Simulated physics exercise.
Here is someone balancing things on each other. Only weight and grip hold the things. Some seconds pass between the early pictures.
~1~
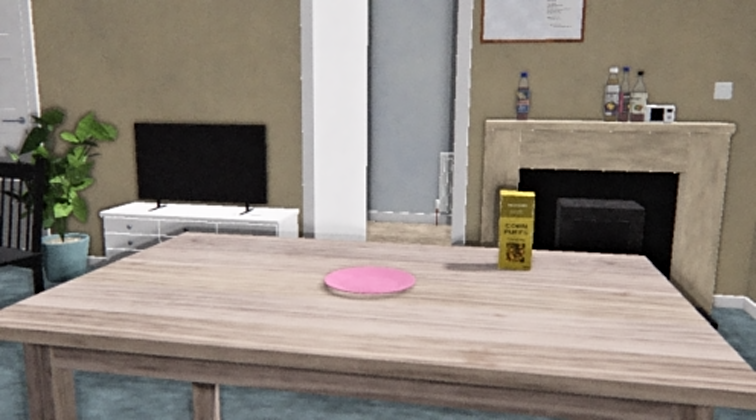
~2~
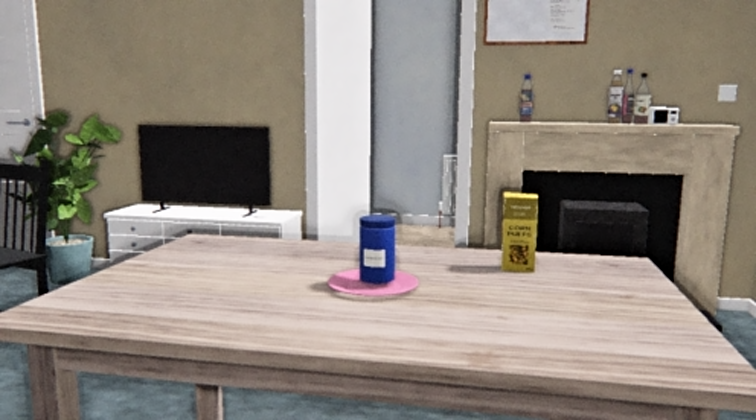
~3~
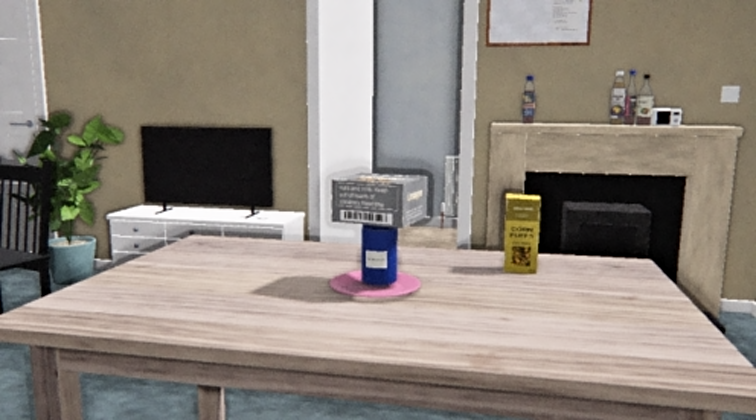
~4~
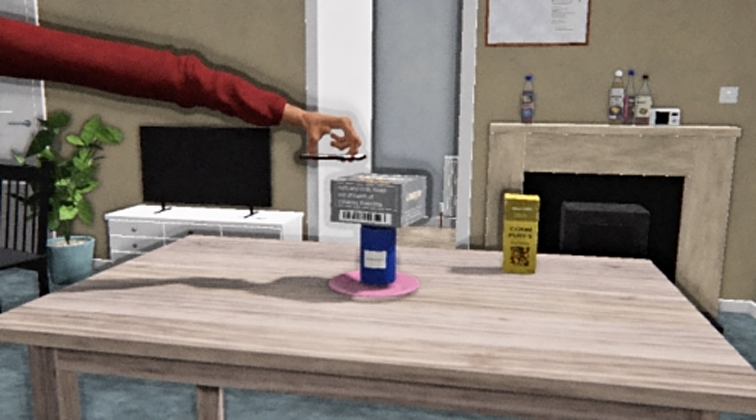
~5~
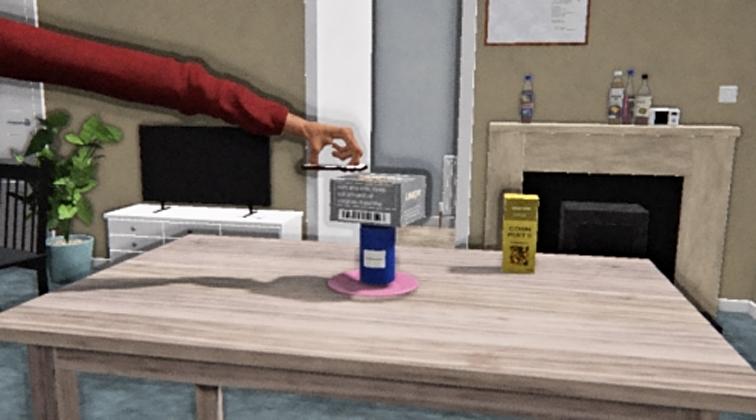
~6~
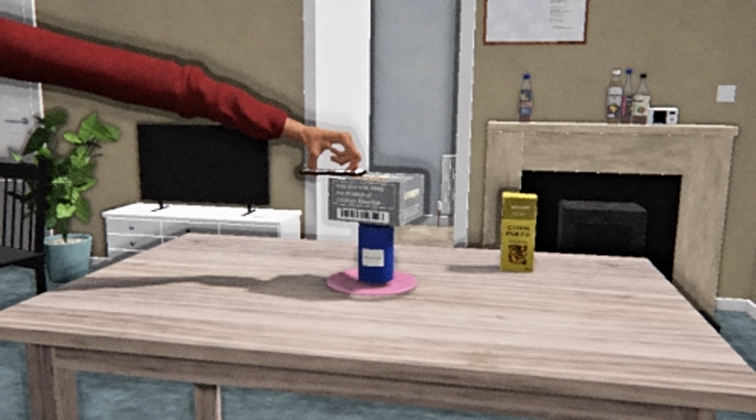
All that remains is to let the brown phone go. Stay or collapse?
Outcome: The pile loses its balance.
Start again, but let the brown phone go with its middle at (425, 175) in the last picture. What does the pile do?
Then it comes apart.
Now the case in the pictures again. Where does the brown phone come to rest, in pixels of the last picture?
At about (315, 276).
Then, 0.30 s past the last view, brown phone now fallen.
Then, 0.40 s past the last view, things are still on the move.
Then, 0.50 s past the last view, as before.
Then, 1.00 s past the last view, nothing new.
Finally, fallen, brown phone; the other 4 still in place. Final places as the last picture's camera would see them, brown phone near (315, 276). The pile comes apart.
